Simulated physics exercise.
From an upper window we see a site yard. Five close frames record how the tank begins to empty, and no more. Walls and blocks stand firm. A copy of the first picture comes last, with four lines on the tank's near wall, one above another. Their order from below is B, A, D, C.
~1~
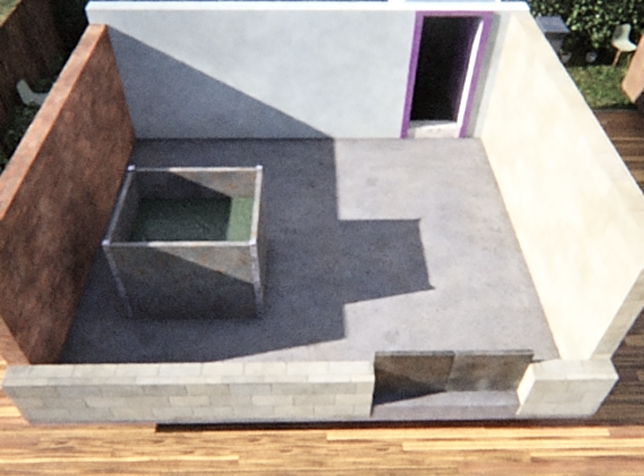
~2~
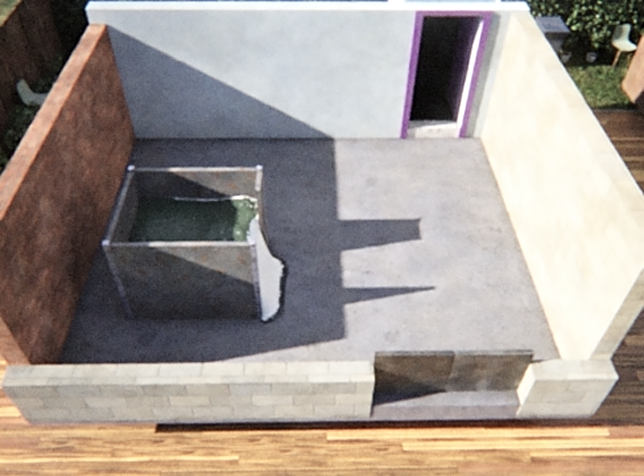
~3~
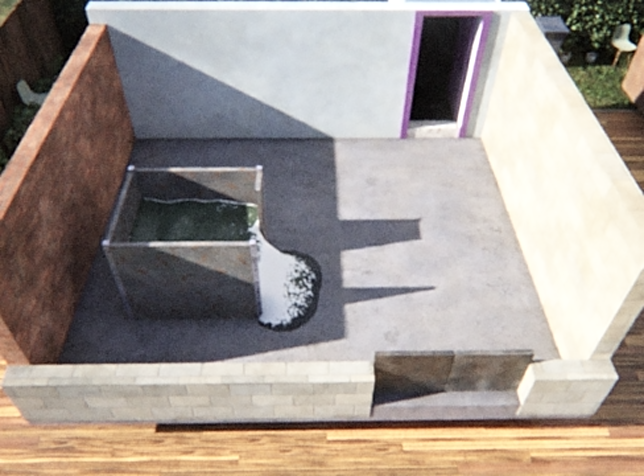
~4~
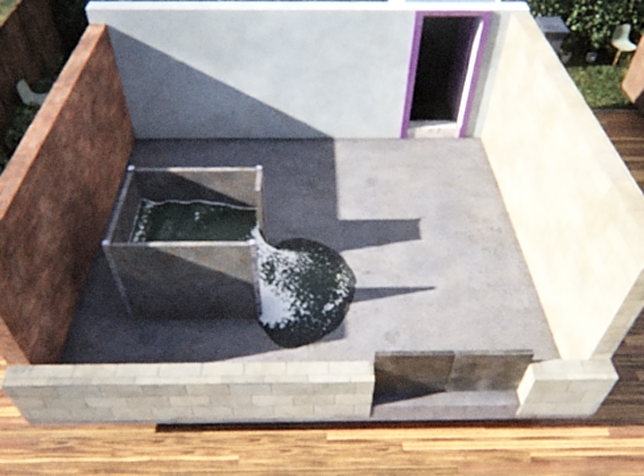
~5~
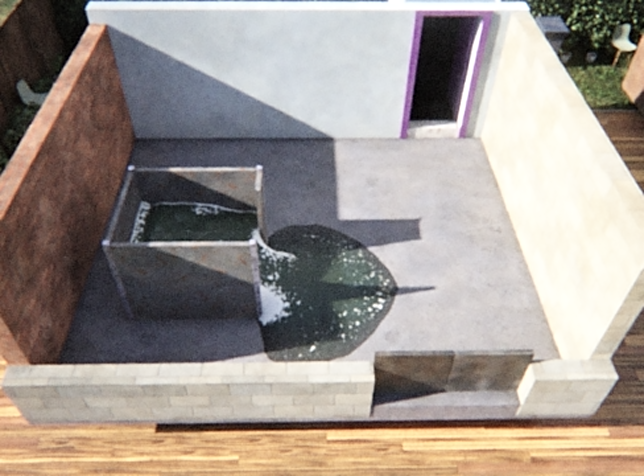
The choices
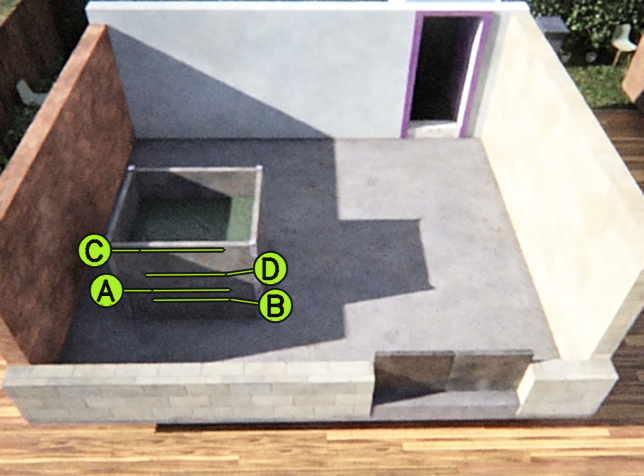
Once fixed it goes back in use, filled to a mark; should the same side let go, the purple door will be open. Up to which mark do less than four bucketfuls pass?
Go for D.
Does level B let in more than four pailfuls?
No.
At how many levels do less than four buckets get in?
Three of the four.
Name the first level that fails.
Level C.
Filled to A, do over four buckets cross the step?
No, not at all.
On the marked copy, A at (190, 290); B at (192, 299); C at (180, 250); D at (186, 274); from the bottom up B, A, D, C.
With A, nothing gets over.
With B, nothing gets over.
With C, about 9 bucketfuls get in.
With D, a splash gets over, under a bucket.
